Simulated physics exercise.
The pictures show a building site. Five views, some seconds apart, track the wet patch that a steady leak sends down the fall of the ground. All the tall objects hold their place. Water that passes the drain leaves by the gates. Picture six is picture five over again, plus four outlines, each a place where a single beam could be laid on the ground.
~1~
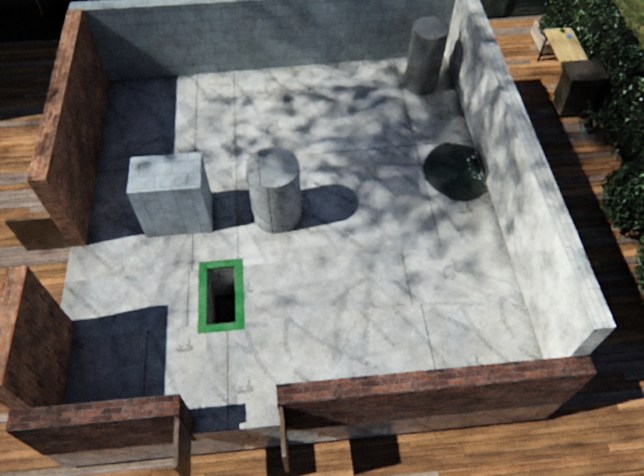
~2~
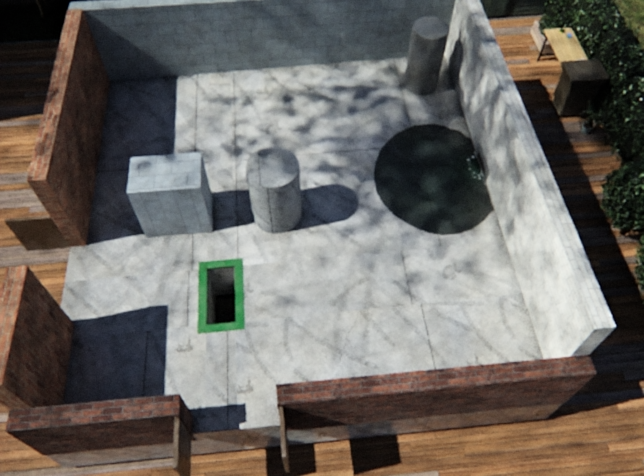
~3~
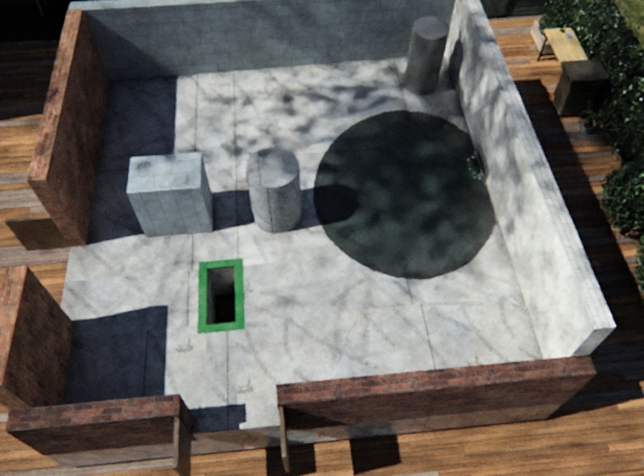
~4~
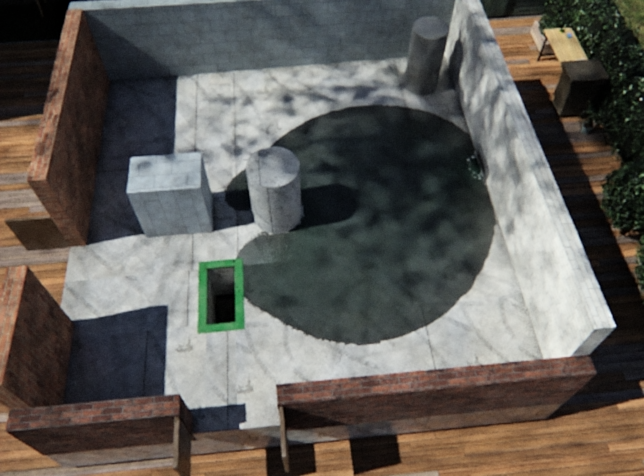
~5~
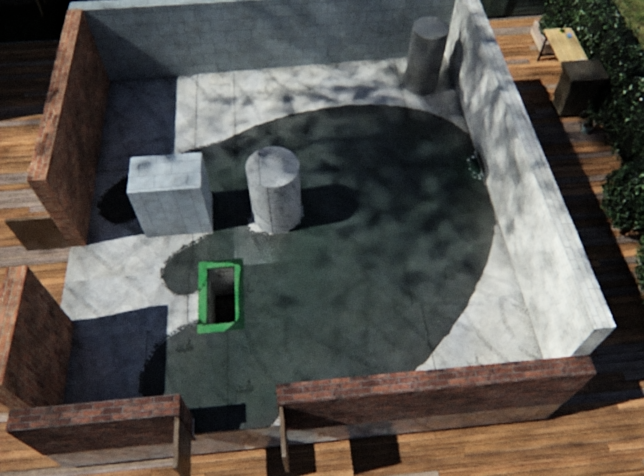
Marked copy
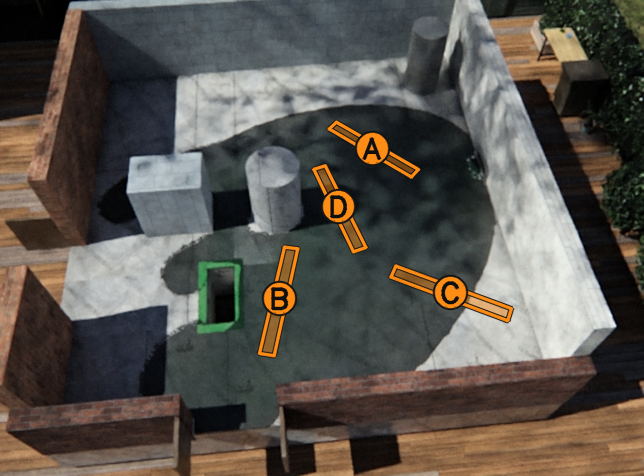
Dark water spreads from the right wall across the walled floor and surrounds the green drain.
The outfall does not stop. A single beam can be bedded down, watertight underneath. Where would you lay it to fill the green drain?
C beats the others.
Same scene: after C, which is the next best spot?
It is A.
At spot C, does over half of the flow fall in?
No, it does not.
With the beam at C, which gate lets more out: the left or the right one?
The left gate.
On the marked copy, A from (332, 125) to (414, 173); B from (266, 354) to (291, 247); C from (393, 271) to (509, 314); D from (319, 167) to (359, 249).
If A is chosen, about 22 % of the stream runs into the green drain, about 75 % out by the gates.
If B is chosen, about 12 % of the stream runs into the green drain, about 86 % out by the gates.
If C is chosen, about 37 % of the stream runs into the green drain, about 62 % out by the gates.
If D is chosen, about 9 % of the stream runs into the green drain, about 90 % out by the gates.
